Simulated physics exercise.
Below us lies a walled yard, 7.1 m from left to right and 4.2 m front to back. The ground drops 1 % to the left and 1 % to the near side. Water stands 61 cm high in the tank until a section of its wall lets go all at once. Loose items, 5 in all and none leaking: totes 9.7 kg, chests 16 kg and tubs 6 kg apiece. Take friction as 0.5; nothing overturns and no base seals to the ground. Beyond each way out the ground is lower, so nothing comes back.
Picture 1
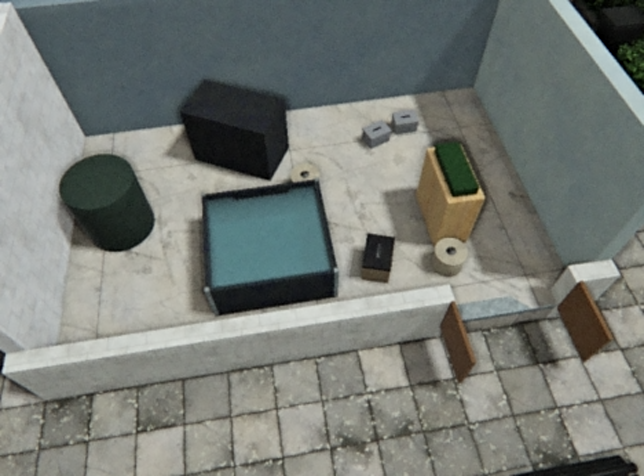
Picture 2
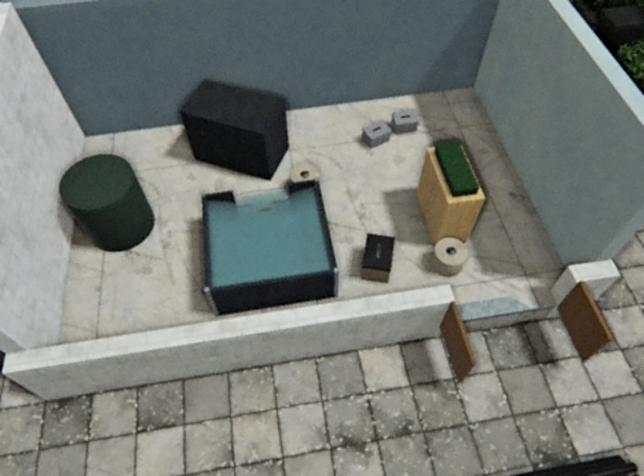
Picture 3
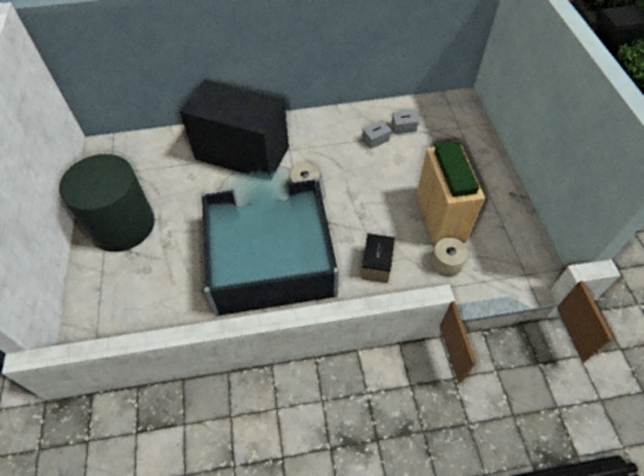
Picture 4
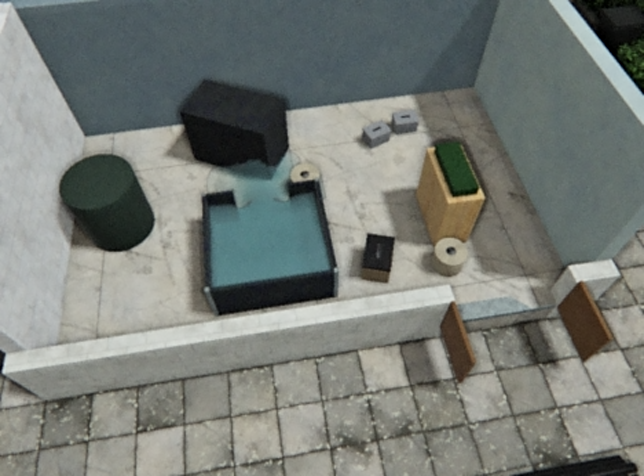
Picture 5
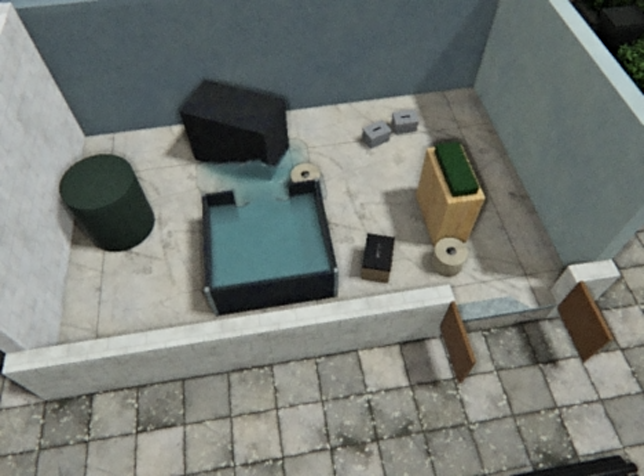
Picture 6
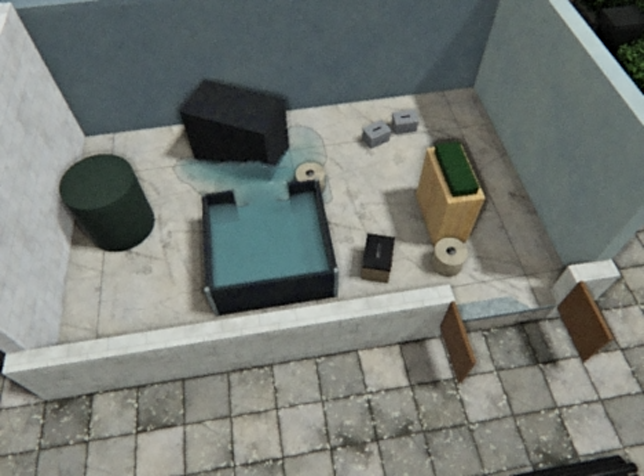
The clip opens on a walled yard where a dark-sided tank of blue-green water stands among blocks and small loose items. A gap appears in the tank's far side, and water pours through it toward the big dark block, then spreads left and right across the paving, nudging a small round tub slightly.
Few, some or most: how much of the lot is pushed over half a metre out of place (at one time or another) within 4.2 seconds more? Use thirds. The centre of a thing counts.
Share: Under a third.
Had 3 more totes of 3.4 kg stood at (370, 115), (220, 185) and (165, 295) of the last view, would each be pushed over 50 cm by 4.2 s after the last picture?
In that order: More, more, short of it.
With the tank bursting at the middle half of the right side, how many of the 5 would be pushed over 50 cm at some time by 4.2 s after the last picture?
In that case 4 of them.
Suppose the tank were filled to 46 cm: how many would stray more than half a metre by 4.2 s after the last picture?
In that case 0 of them.
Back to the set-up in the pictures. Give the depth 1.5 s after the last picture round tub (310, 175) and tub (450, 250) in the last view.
Roughly 2 and 0 cm.
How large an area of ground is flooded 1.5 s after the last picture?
Some 14 m2.
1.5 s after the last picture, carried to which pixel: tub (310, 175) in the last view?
Near (346, 178).
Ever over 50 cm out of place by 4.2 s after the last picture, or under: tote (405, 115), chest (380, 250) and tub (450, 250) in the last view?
In that order: Short of it, less, short of it.
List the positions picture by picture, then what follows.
The first frame shows a tub at (305, 174), on the bottom; a tote at (377, 129) rests on the ground; 2.3 m2 under water; 0 of 5 have shifted.
The second frame shows a tub at (305, 174), on the bottom; a tote at (377, 129) rests on the ground; water covers 2.8 m2; 0 of 5 have shifted.
The third frame shows a tub at (305, 174) rests on the ground; a tote at (377, 129), on the bottom; 3.3 m2 under water; 0 of 5 have shifted.
The fourth frame shows a tub at (305, 174), on the bottom; a tote at (377, 129), on the bottom; 3.6 m2 under water; 0 of 5 have shifted.
The fifth frame shows a tub at (306, 174), on the bottom; a tote at (377, 129) rests on the ground; water covers 3.8 m2; 0 of 5 have shifted.
The sixth frame shows a tub at (310, 173), on the bottom, 8 cm from its start; a tote at (377, 129), on the bottom; water covers 4.5 m2; 1 of 5 have shifted.
Then, 0.4 s after the last picture 0 of 5 are over 50 cm from their spots; 0 afloat.
Then, 1.5 s after the last picture 1 of 5 are over 50 cm from their spots; 0 afloat.
Then, 2.8 s after the last picture 1 of 5 are over 50 cm from their spots; 0 afloat.
Then, 4.2 s after the last picture 1 of 5 are over 50 cm from their spots, and 1 have been at some point; 0 afloat.
